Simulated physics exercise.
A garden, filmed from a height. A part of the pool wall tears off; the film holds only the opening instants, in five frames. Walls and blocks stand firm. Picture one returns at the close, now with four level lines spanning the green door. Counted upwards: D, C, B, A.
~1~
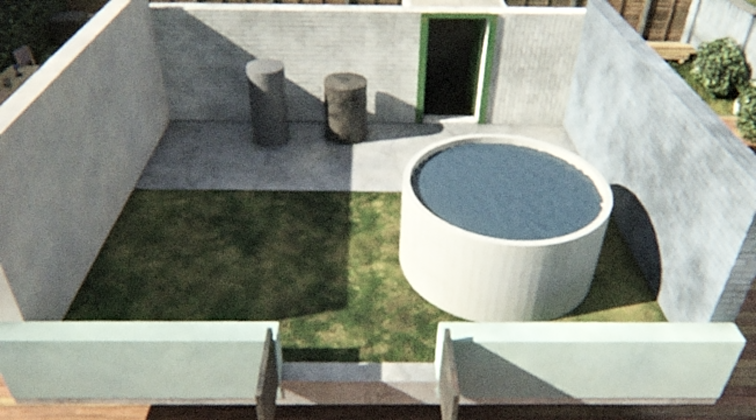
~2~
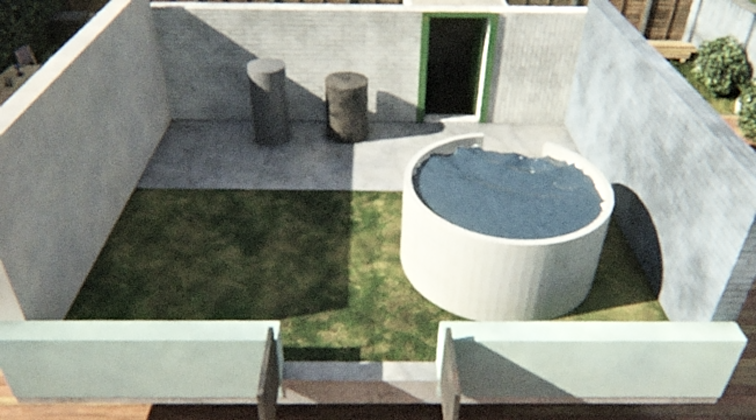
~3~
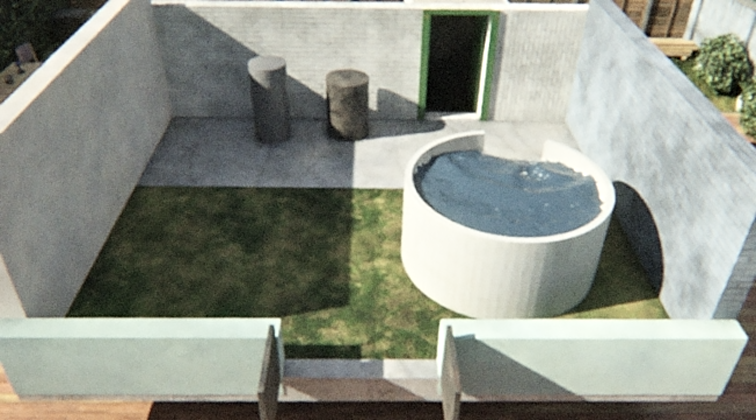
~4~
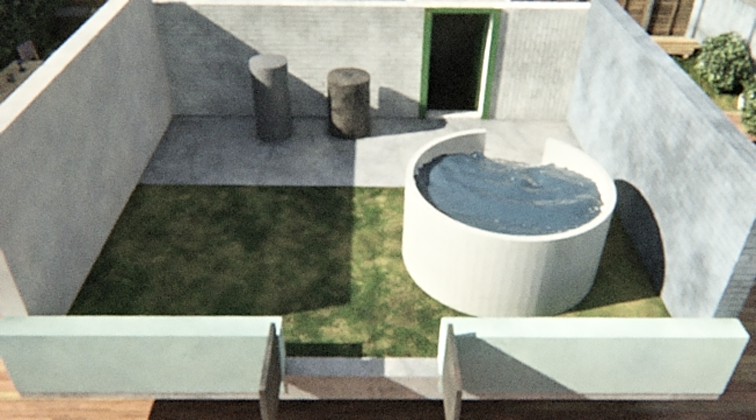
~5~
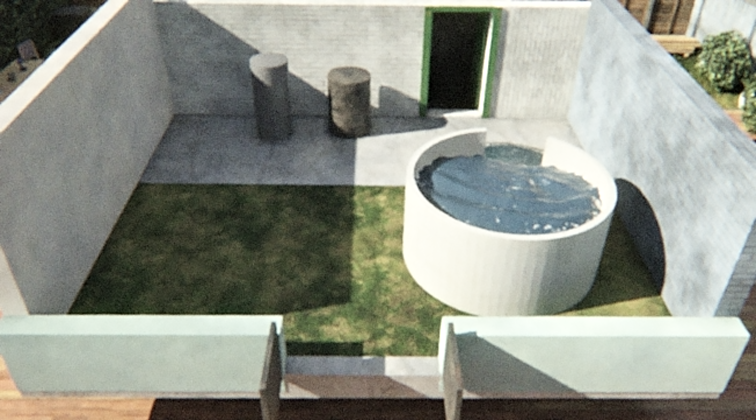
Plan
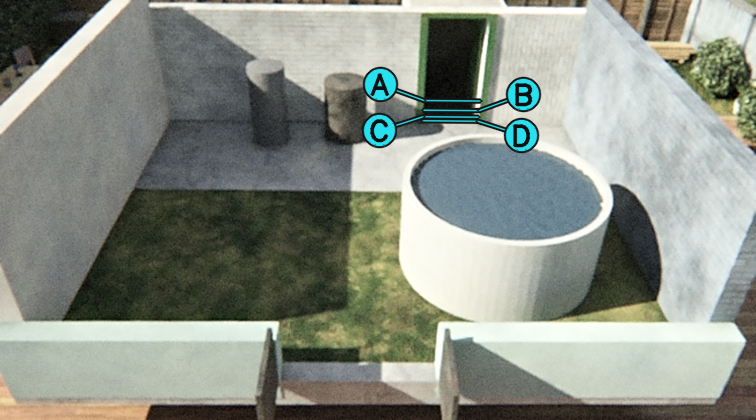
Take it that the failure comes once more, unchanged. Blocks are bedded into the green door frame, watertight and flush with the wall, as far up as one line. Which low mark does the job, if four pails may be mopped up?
The limit is A.
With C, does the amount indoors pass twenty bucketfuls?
Yes.
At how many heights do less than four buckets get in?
One of them.
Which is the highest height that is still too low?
Here it is height B.
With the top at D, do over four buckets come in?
Yes, that goes wrong.
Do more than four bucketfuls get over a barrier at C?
Yes.
On the marked copy, A at (452, 100); B at (451, 110); C at (450, 116); D at (450, 121); from the bottom up D, C, B, A.
For height A, a splash gets over, under a bucket.
For height B, about 14 bucketfuls get in.
For height C, dozens of bucketfuls pour in.
For height D, dozens of bucketfuls pour in.
